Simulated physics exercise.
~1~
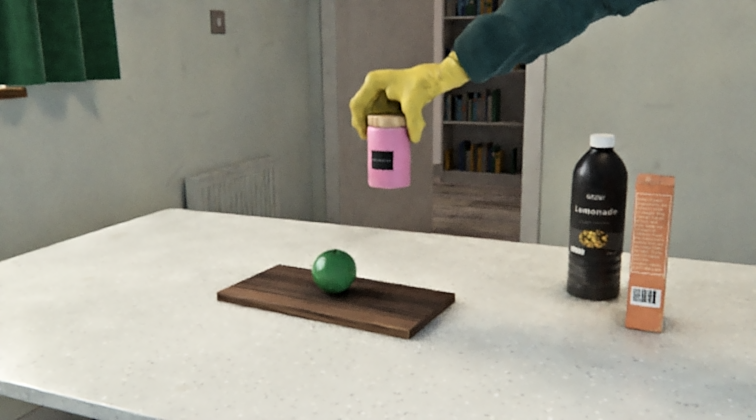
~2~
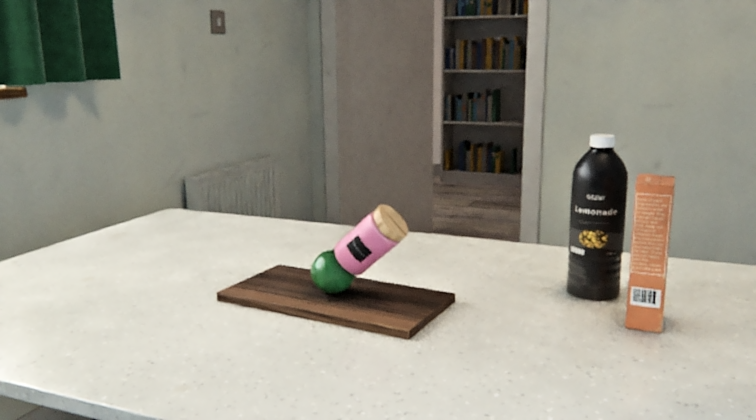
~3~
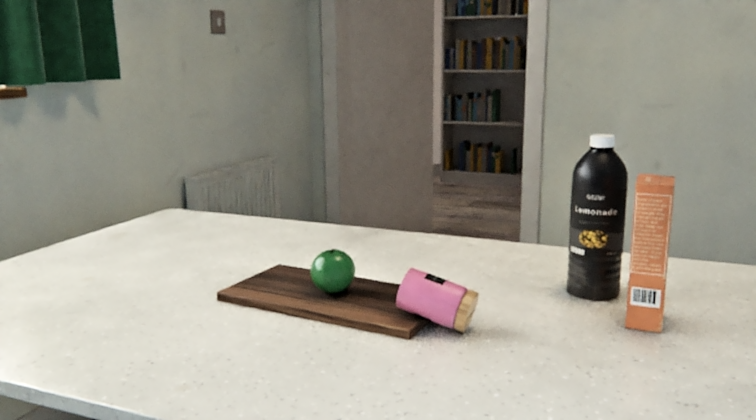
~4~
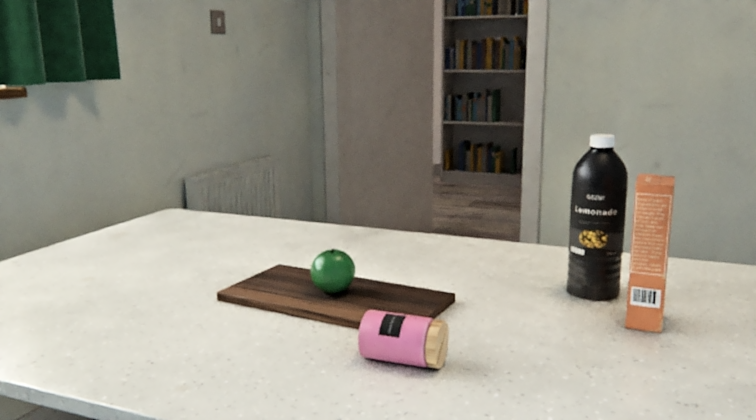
On a white table, a gloved hand releases a pink jar, which topples off a brown board.
